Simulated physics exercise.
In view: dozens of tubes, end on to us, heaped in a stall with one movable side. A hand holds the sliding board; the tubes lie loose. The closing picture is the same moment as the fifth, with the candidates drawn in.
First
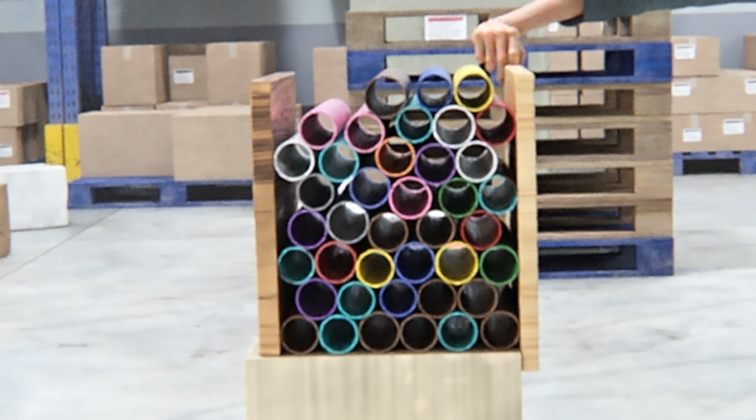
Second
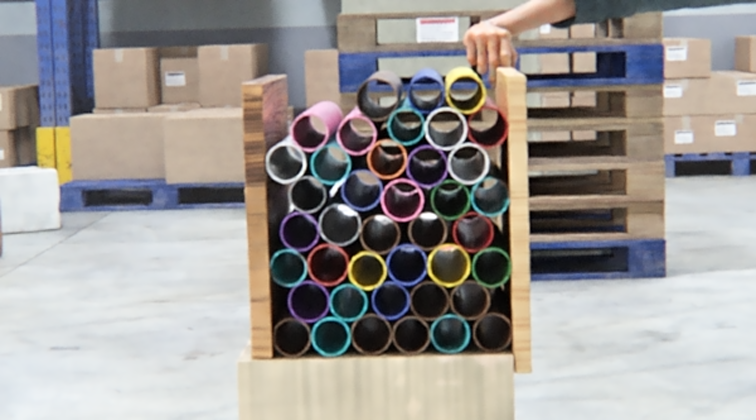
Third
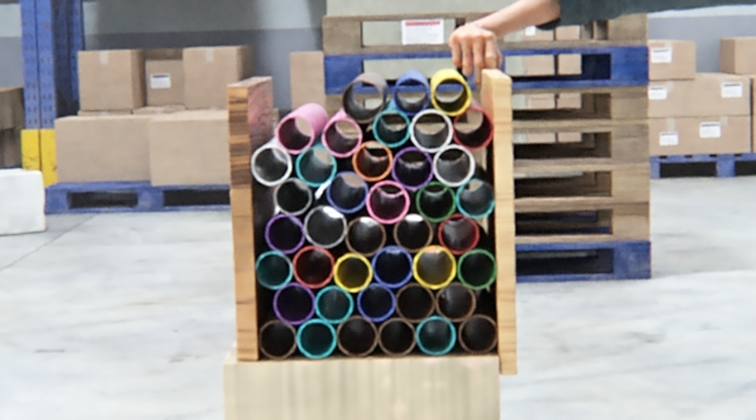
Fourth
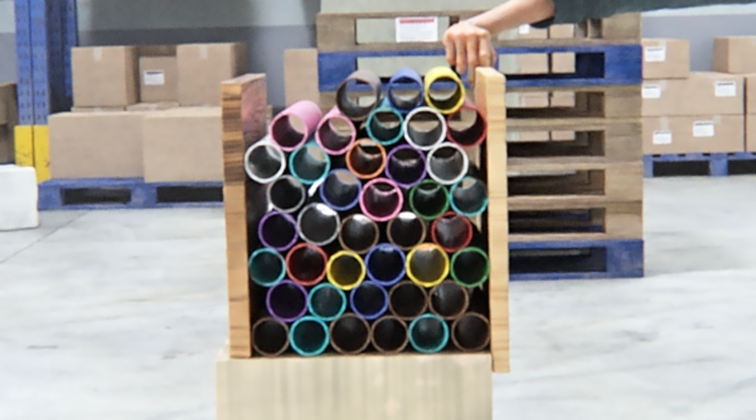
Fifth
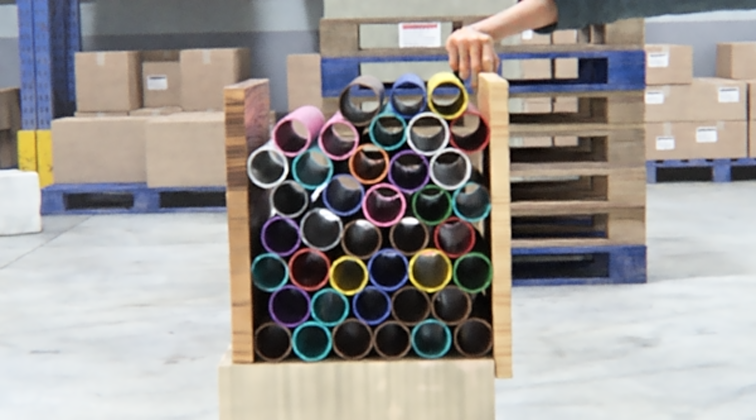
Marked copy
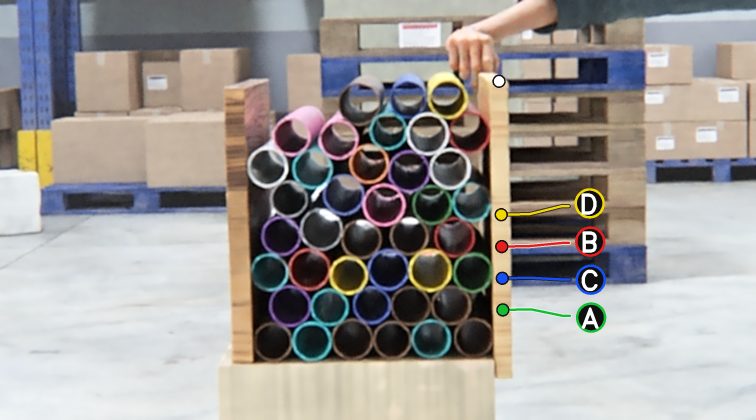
The footage shows a hand resting on the right board of a wooden stall stacked with loose, colourful tubes in a warehouse. The view shifts slightly, moving the whole scene left then marginally back, while the tubes and hand stay in place.
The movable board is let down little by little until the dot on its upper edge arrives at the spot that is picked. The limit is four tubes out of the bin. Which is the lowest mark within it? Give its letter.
D is the limit.
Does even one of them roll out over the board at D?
Yes.
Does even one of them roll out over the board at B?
At B: Yes.
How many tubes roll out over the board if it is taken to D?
At D the number is two.
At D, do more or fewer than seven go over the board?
Fewer than seven.
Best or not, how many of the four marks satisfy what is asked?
The number is one.
On the marked copy, A at (503, 310); B at (501, 246); C at (502, 278); D at (501, 215); the white dot at (499, 82).
With D. Early on, top of the board (491, 143).
Further on, top of the board (492, 212).
At the end, top of the board (492, 214), two out over the board.
As for the rest, A more than four out over the board; B more than four out over the board; C more than four out over the board.
